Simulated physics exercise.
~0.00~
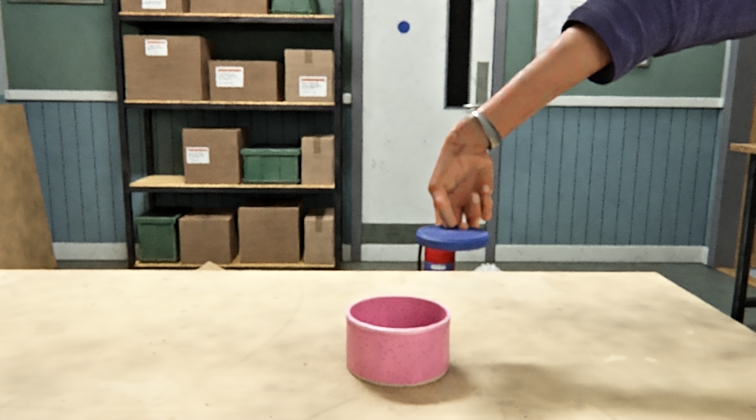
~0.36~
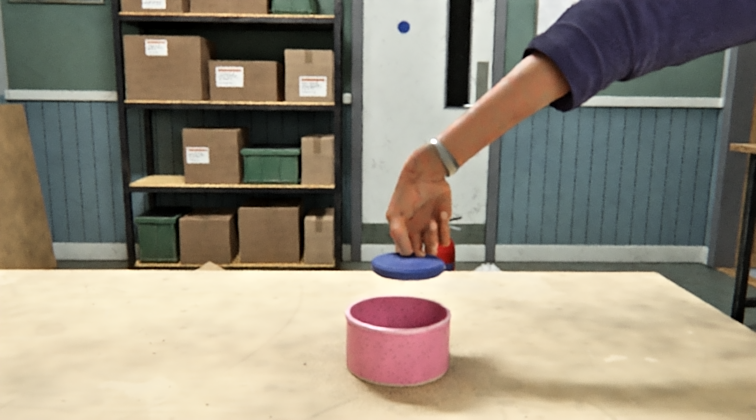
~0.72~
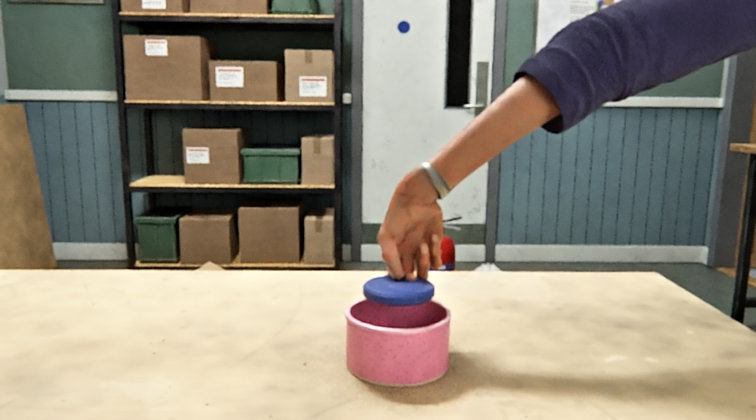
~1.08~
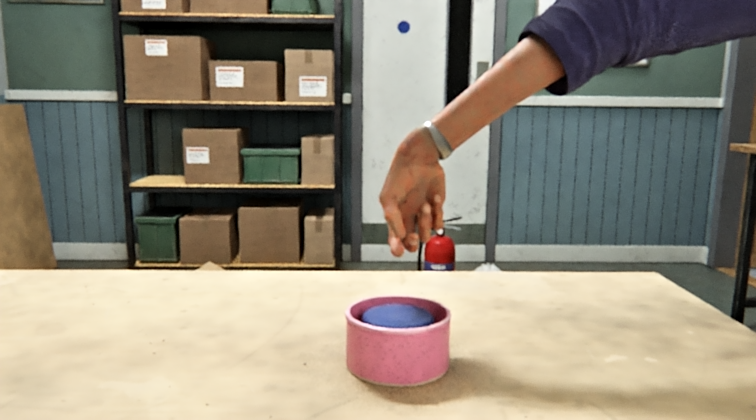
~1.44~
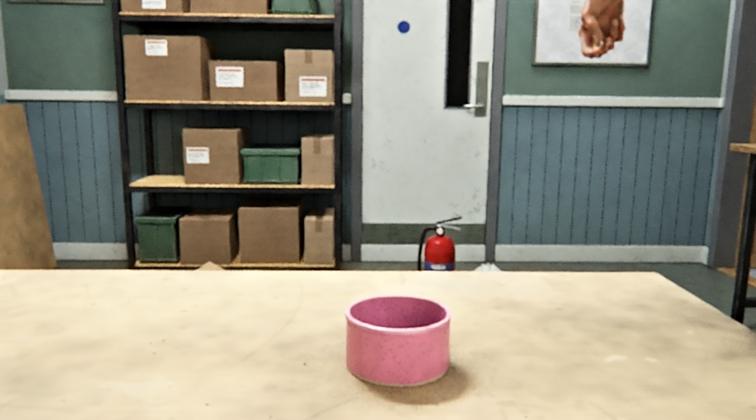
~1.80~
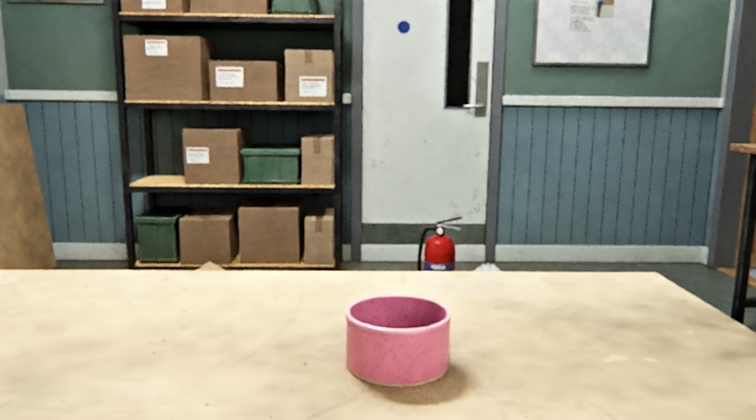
A hand lowered a blue disc toward a round pink container on a table, moving left and down, then let go and drew back as the disc slipped inside the rim and dropped out of sight, leaving the container standing still.
